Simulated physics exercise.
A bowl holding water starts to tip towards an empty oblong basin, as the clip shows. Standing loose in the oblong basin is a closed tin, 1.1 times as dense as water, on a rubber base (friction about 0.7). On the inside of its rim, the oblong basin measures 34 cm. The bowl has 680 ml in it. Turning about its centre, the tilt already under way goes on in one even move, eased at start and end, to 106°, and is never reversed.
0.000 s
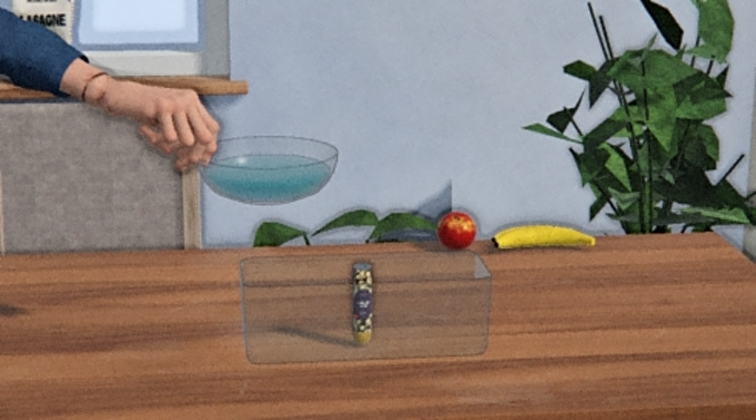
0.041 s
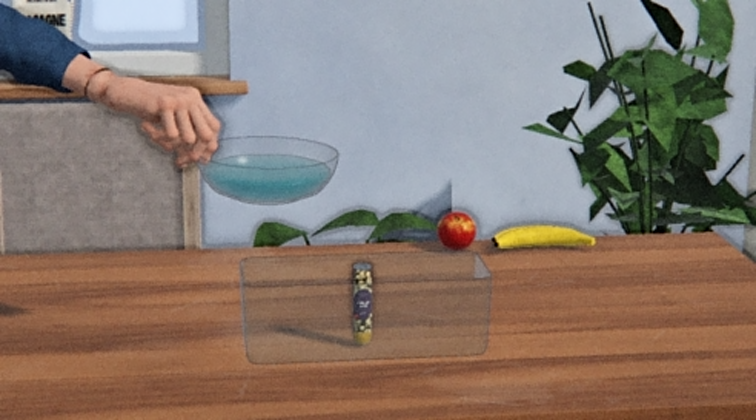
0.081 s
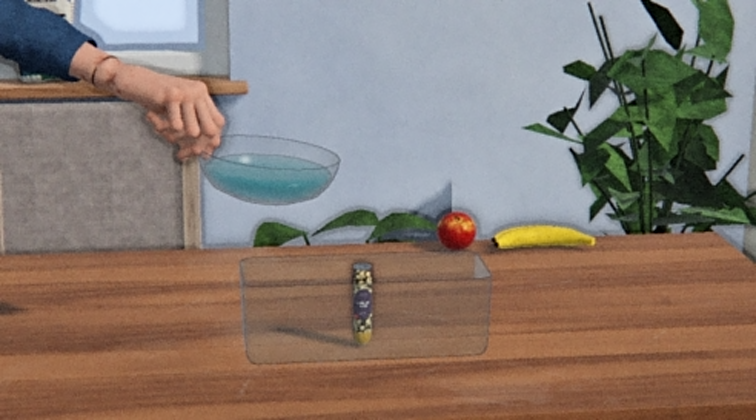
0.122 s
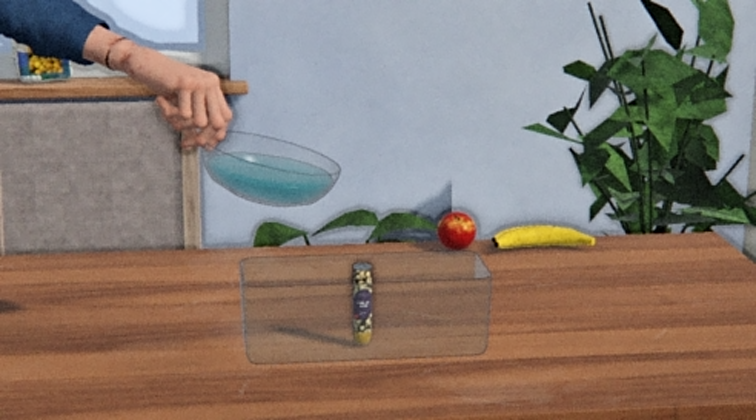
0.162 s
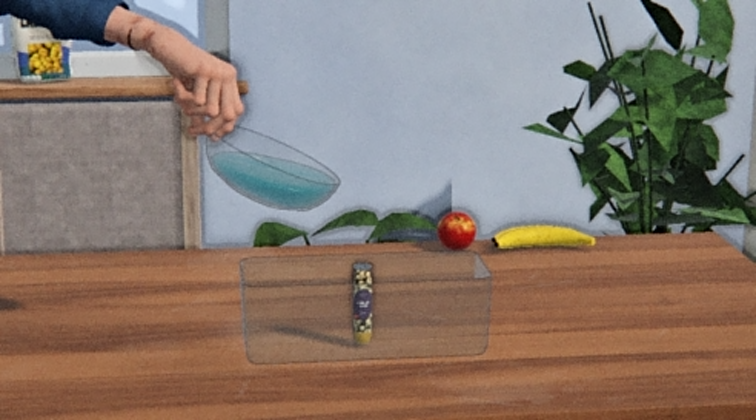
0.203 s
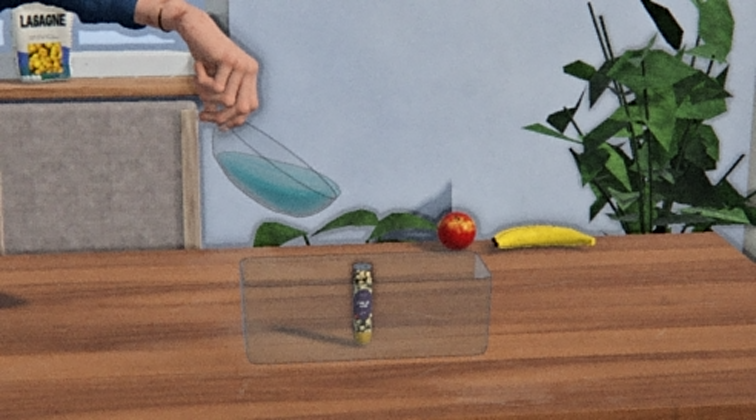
A hand reaching in from the left holds a clear glass bowl of blue-green water above a wooden table, seen from the front and slightly above by a still camera. Below sits a transparent oblong basin with a slim patterned tin upright inside, a red apple and yellow banana behind, and leafy green plants against a pale blue wall. The hand rises and moves right, tilting the bowl steadily rightward.
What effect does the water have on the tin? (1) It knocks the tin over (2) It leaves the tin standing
1.
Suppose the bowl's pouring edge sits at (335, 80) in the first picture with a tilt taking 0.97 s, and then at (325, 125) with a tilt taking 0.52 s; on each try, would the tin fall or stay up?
Trial 1 - tin stays standing; trial 2 - tin tips.
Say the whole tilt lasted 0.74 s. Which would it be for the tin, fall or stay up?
With that tilt, the tin stays on its base.
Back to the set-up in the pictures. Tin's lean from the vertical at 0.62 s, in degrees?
I'd say it is close to 10 degrees off upright.
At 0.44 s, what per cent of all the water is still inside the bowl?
Around 1 percent.
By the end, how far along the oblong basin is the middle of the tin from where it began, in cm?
Net tin displacement: Roughly 8.0 cm.
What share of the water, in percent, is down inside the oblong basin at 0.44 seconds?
Roughly 72 per cent.
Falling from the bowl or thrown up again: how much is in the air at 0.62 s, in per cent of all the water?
Near 4 per cent, I'd say.
Then, 0.44 s in, the tilt is 102° and 1 per cent is still to pour; the tin stands where it began.
Then, 0.62 s in, the tilt is 106° and 0 per cent is still to pour; the tin leans 10°.
Then, 0.81 s in, the tilt is 106° and 0 per cent is still to pour; the tin leans 51°.
Then, 1.01 s in, the tilt is 106° and 0 per cent is still to pour; the tin lies on its side.
Finally, the tin lies on its side.
